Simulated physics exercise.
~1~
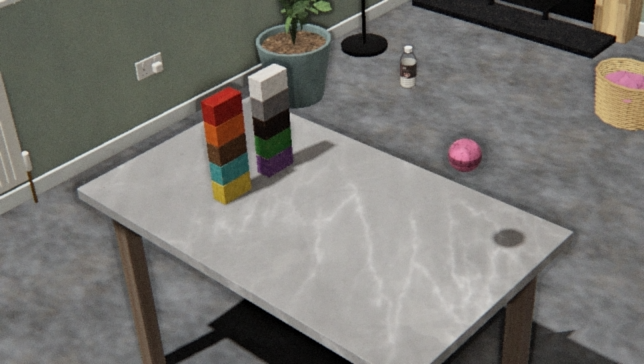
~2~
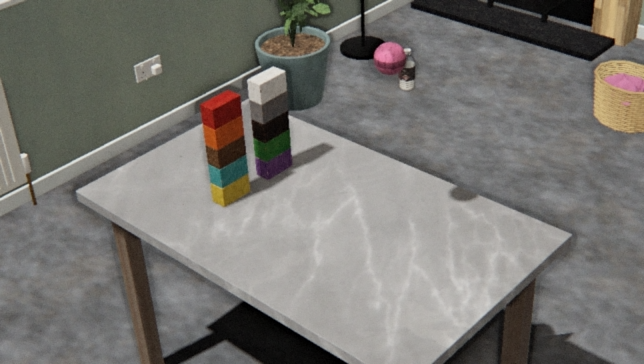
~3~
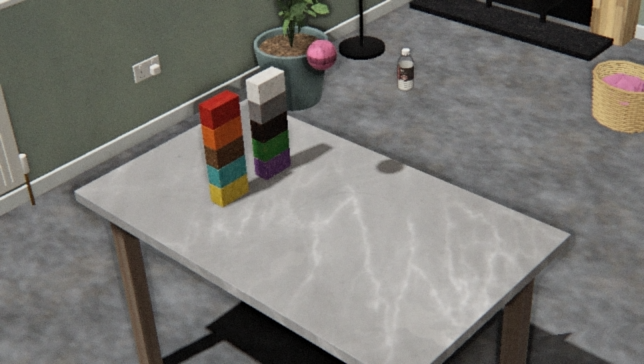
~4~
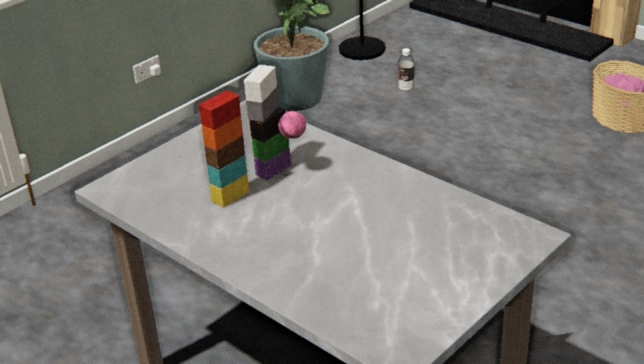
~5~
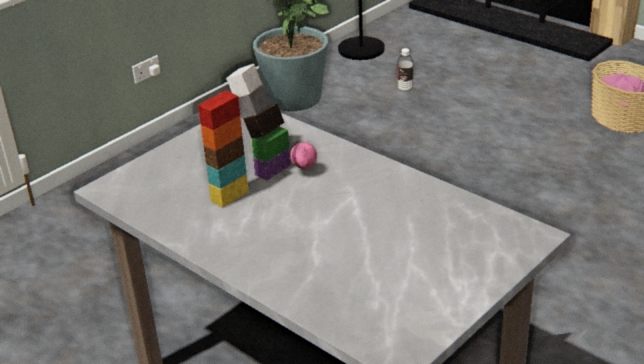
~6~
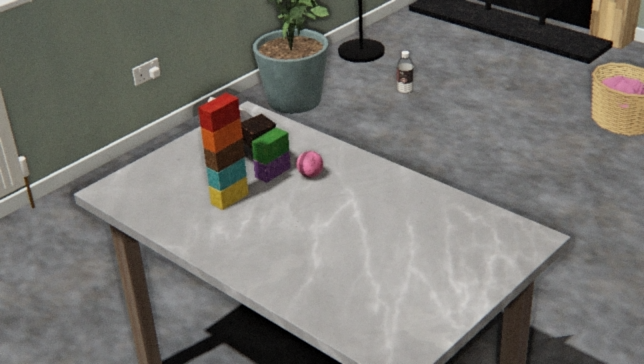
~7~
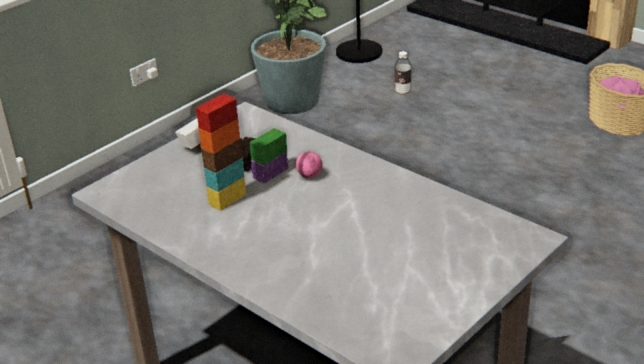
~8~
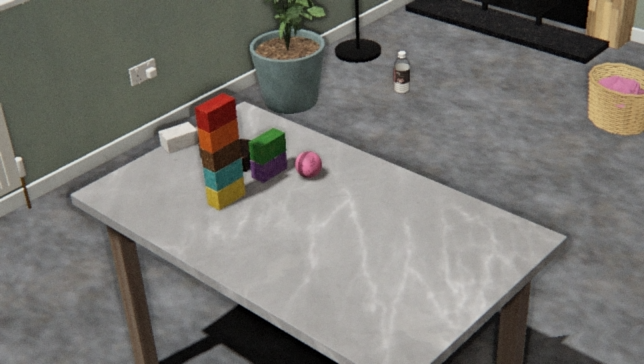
On a grey marble-topped table in a room, a pink ball flew in and struck the right of two block stacks, toppling its white, grey and black blocks, while the green and purple ones and the whole red-topped stack stayed standing.
